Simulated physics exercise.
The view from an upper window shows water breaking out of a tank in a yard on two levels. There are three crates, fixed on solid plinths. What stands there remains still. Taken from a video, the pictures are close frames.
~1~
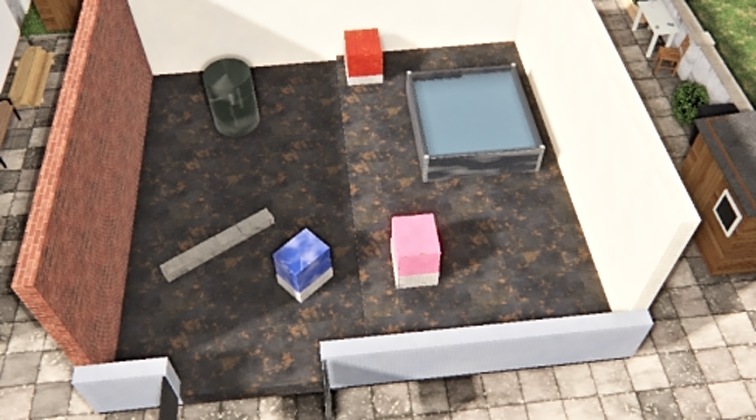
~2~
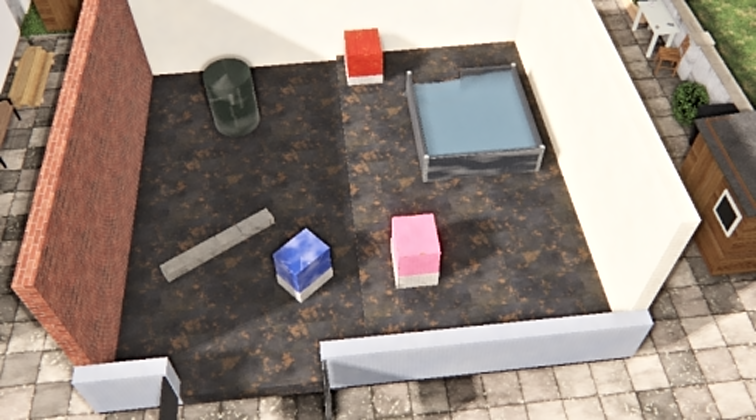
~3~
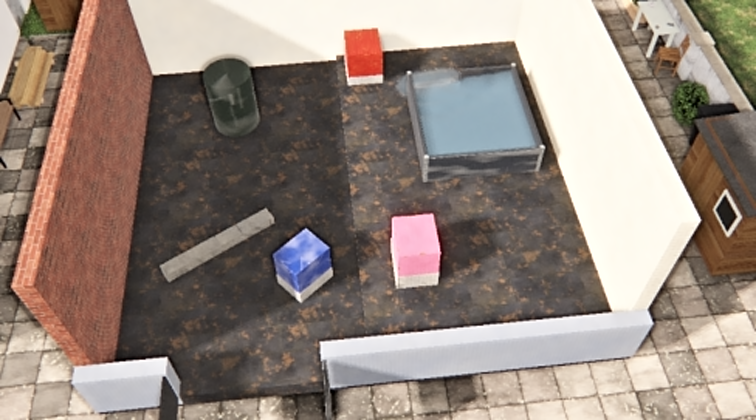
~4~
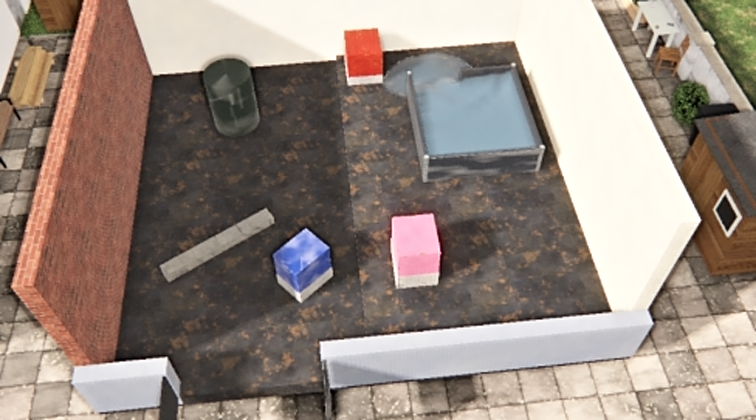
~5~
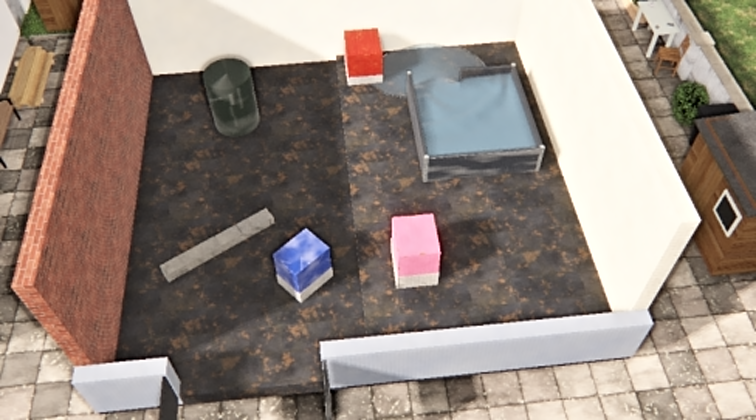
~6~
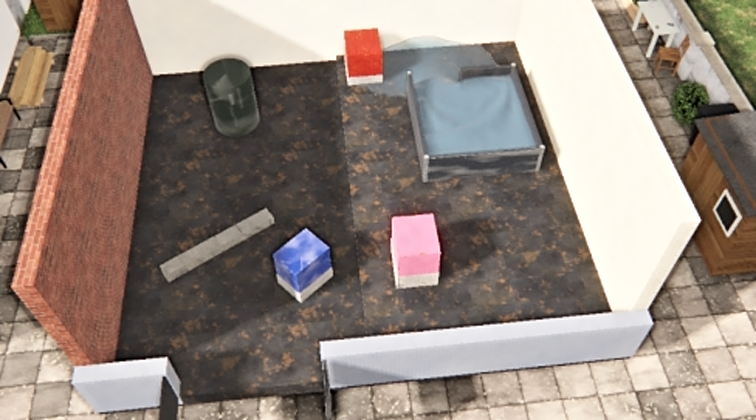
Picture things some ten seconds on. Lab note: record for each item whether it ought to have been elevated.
Result - red crate: Wetted, should be elevated; pink crate: Dry, no change needed; blue crate: Dry, no change needed.
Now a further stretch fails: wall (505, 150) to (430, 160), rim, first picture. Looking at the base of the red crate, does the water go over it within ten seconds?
The red is not reached.
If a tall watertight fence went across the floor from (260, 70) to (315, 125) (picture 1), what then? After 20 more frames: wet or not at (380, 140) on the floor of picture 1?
My call: Soaked.
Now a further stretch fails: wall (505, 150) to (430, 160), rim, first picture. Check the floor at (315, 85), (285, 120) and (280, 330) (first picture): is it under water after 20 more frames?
Spot one: Spared by the leak. Spot two: Spared by the leak. Spot three: Reached by the flood.
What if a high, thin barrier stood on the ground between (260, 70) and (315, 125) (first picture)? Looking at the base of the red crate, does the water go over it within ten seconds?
Red crate: Flooded.
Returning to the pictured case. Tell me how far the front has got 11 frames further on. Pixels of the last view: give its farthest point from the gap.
I reckon the front has reached (215, 75) by then.
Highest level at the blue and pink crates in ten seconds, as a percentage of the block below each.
The first comes to 30 per cent and the second to 10 per cent.
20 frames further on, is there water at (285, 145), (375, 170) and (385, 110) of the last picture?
Point one sodden, point two sodden, point three sodden.
A moment on, water covers 5 % of the floor; the red crate water round its plinth, the pink crate not reached, the blue crate not reached.
Next, water covers 15 % of the floor; the red crate water round its plinth, the pink crate not reached, the blue crate not reached.
Then, water covers 30 % of the floor; the red crate water round its plinth, the pink crate not reached, the blue crate not reached.
Later, water covers 60 % of the floor; the red crate water round its plinth, the pink crate water round its plinth, the blue crate water round its plinth.
In the end, water covers 80 % of the floor; the red crate was topped, the pink crate stayed above the water, the blue crate stayed above the water.
